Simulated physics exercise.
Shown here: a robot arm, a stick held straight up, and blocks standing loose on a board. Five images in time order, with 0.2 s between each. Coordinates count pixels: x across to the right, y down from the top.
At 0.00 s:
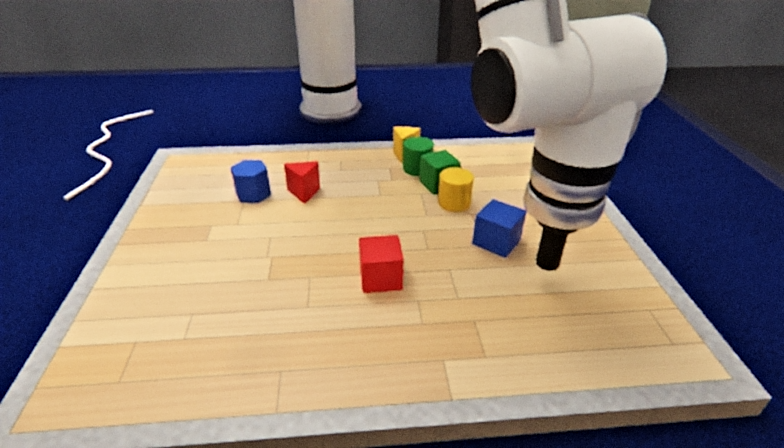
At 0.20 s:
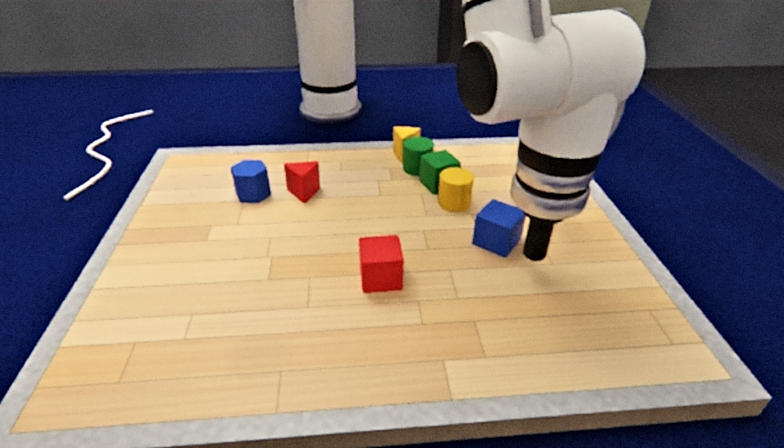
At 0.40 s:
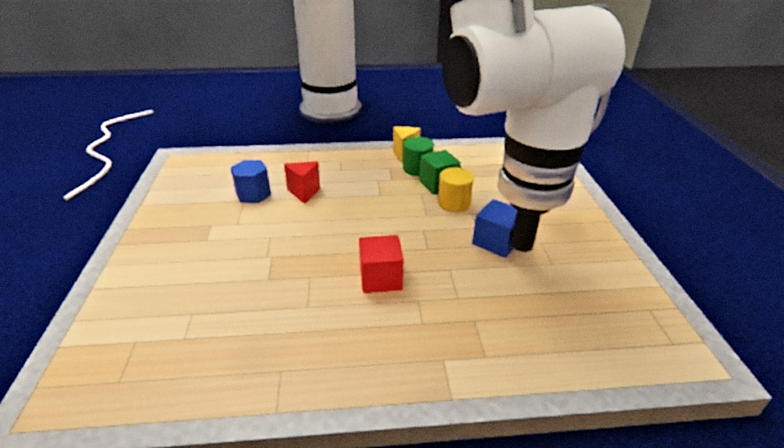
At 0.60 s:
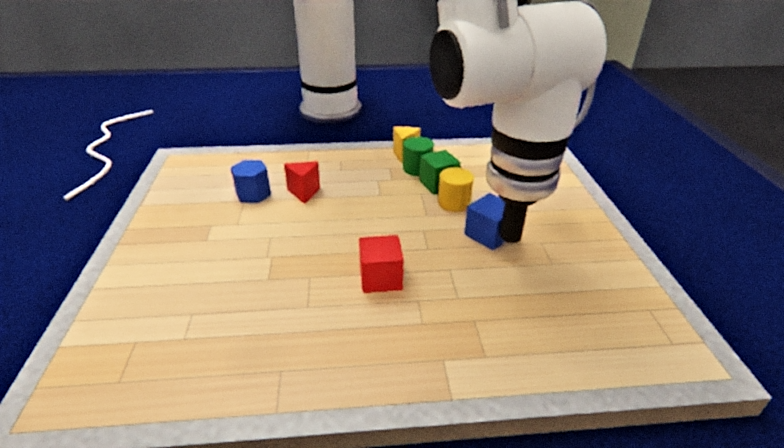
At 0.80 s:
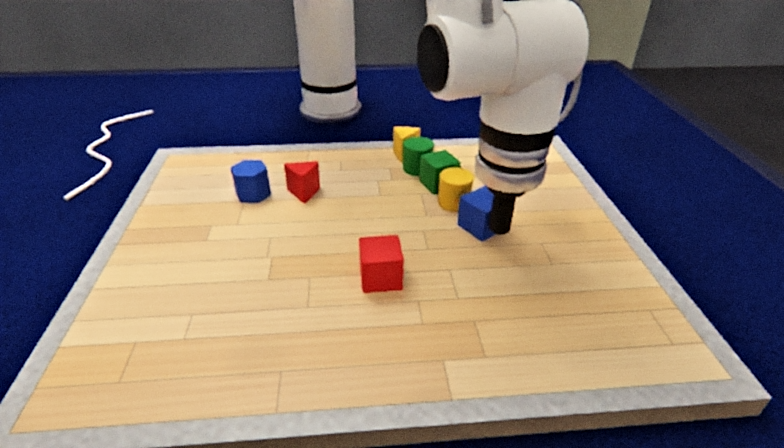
A white robot arm holding a black stick upright stands over the right side of a pale wooden board on a blue surface, seen from a fixed, raised view. A red cube sits near the centre, blue and red blocks lie back left, and yellow, green and blue blocks form a slanting row at right. The stick moves left and slightly back, meets the blue cube, and nudges it a short way toward the yellow round block.
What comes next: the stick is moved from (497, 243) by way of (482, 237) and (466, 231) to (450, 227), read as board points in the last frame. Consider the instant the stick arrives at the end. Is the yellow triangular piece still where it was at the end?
Yes, that is what happens.
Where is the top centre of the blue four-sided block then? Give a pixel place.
I predict (462, 185).
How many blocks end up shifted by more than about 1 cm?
The result: Three blocks or more.
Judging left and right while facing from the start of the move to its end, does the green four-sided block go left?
No
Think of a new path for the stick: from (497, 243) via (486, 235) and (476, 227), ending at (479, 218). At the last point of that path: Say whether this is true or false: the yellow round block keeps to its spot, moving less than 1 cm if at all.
False - the claim does not hold.
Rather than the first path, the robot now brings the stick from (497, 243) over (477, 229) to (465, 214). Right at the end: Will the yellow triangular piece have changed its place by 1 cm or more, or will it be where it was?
Here the yellow triangular piece moves off its spot.
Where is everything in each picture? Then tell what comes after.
The first frame shows lower end of the stick (547, 265), tops of blocks, yellow triangular piece (405, 131), green four-sided block (441, 158), yellow round block (457, 176), blue four-sided block (502, 213).
The second frame shows stick (534, 255), blocks as before.
The third frame shows stick (522, 246), blocks as before.
The fourth frame shows stick (510, 238), blue four-sided block (494, 206).
The fifth frame shows stick (499, 230), yellow triangular piece (405, 131), green four-sided block (441, 158), yellow round block (457, 176), blue four-sided block (486, 199).
What follows on the original path. Halfway along, stick (476, 220); yellow round block (455, 172); blue four-sided block (473, 190), turned 30° clockwise.
At the end, stick (451, 214); yellow triangular piece not moved; green four-sided block (438, 152), turned 15° anticlockwise; yellow round block (454, 166); blue four-sided block (462, 185), turned 55° clockwise.
